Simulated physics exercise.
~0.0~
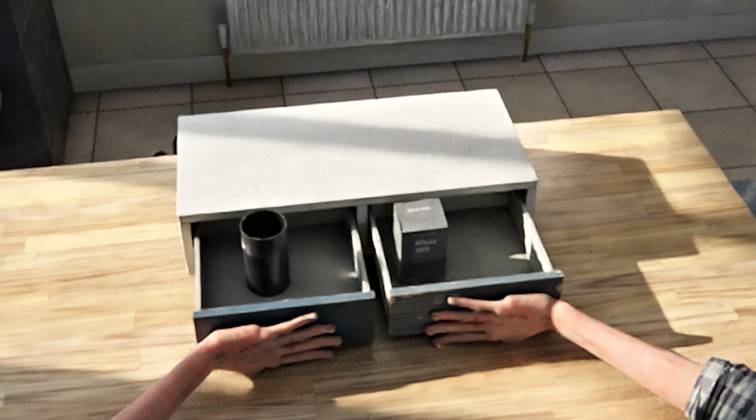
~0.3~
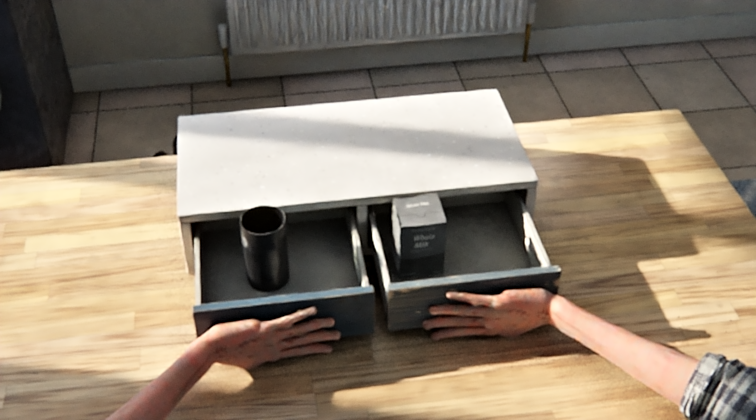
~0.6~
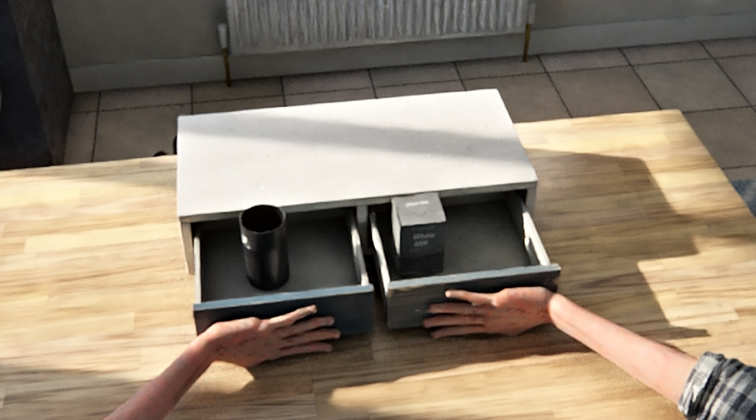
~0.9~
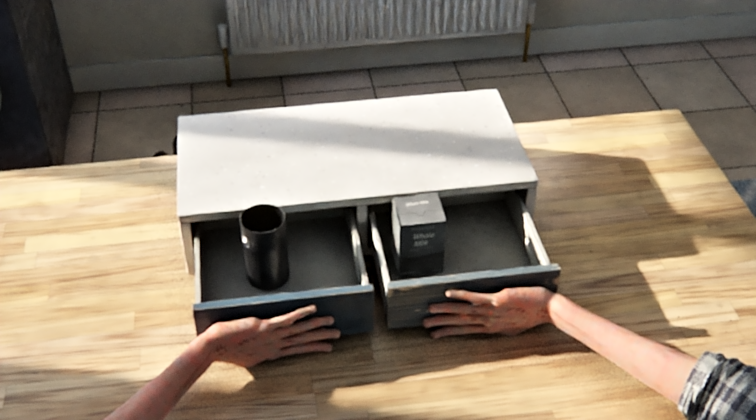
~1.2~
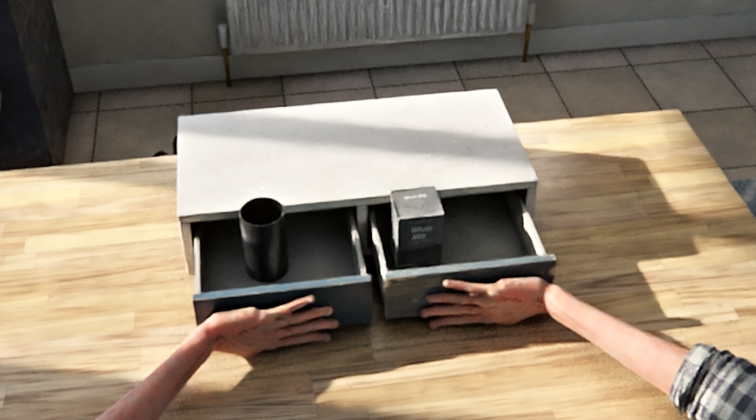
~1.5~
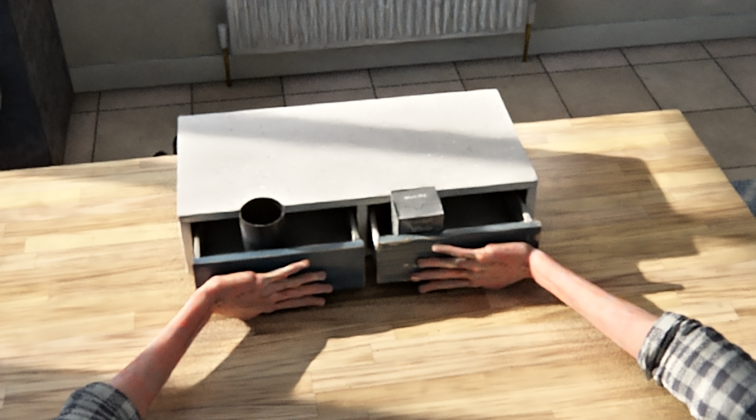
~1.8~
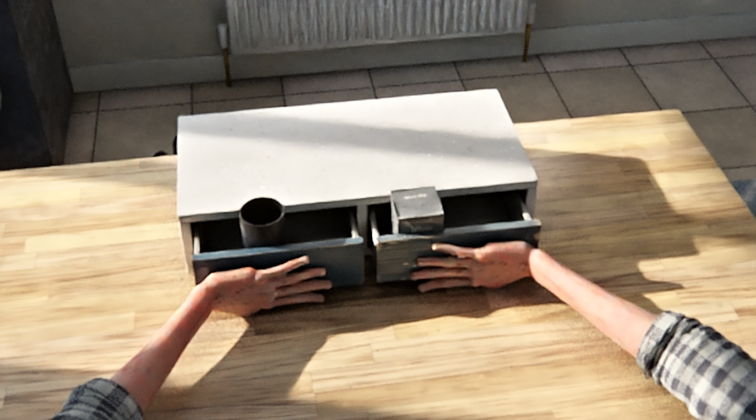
Two hands push both open drawers partway into the chest, leaving them ajar.
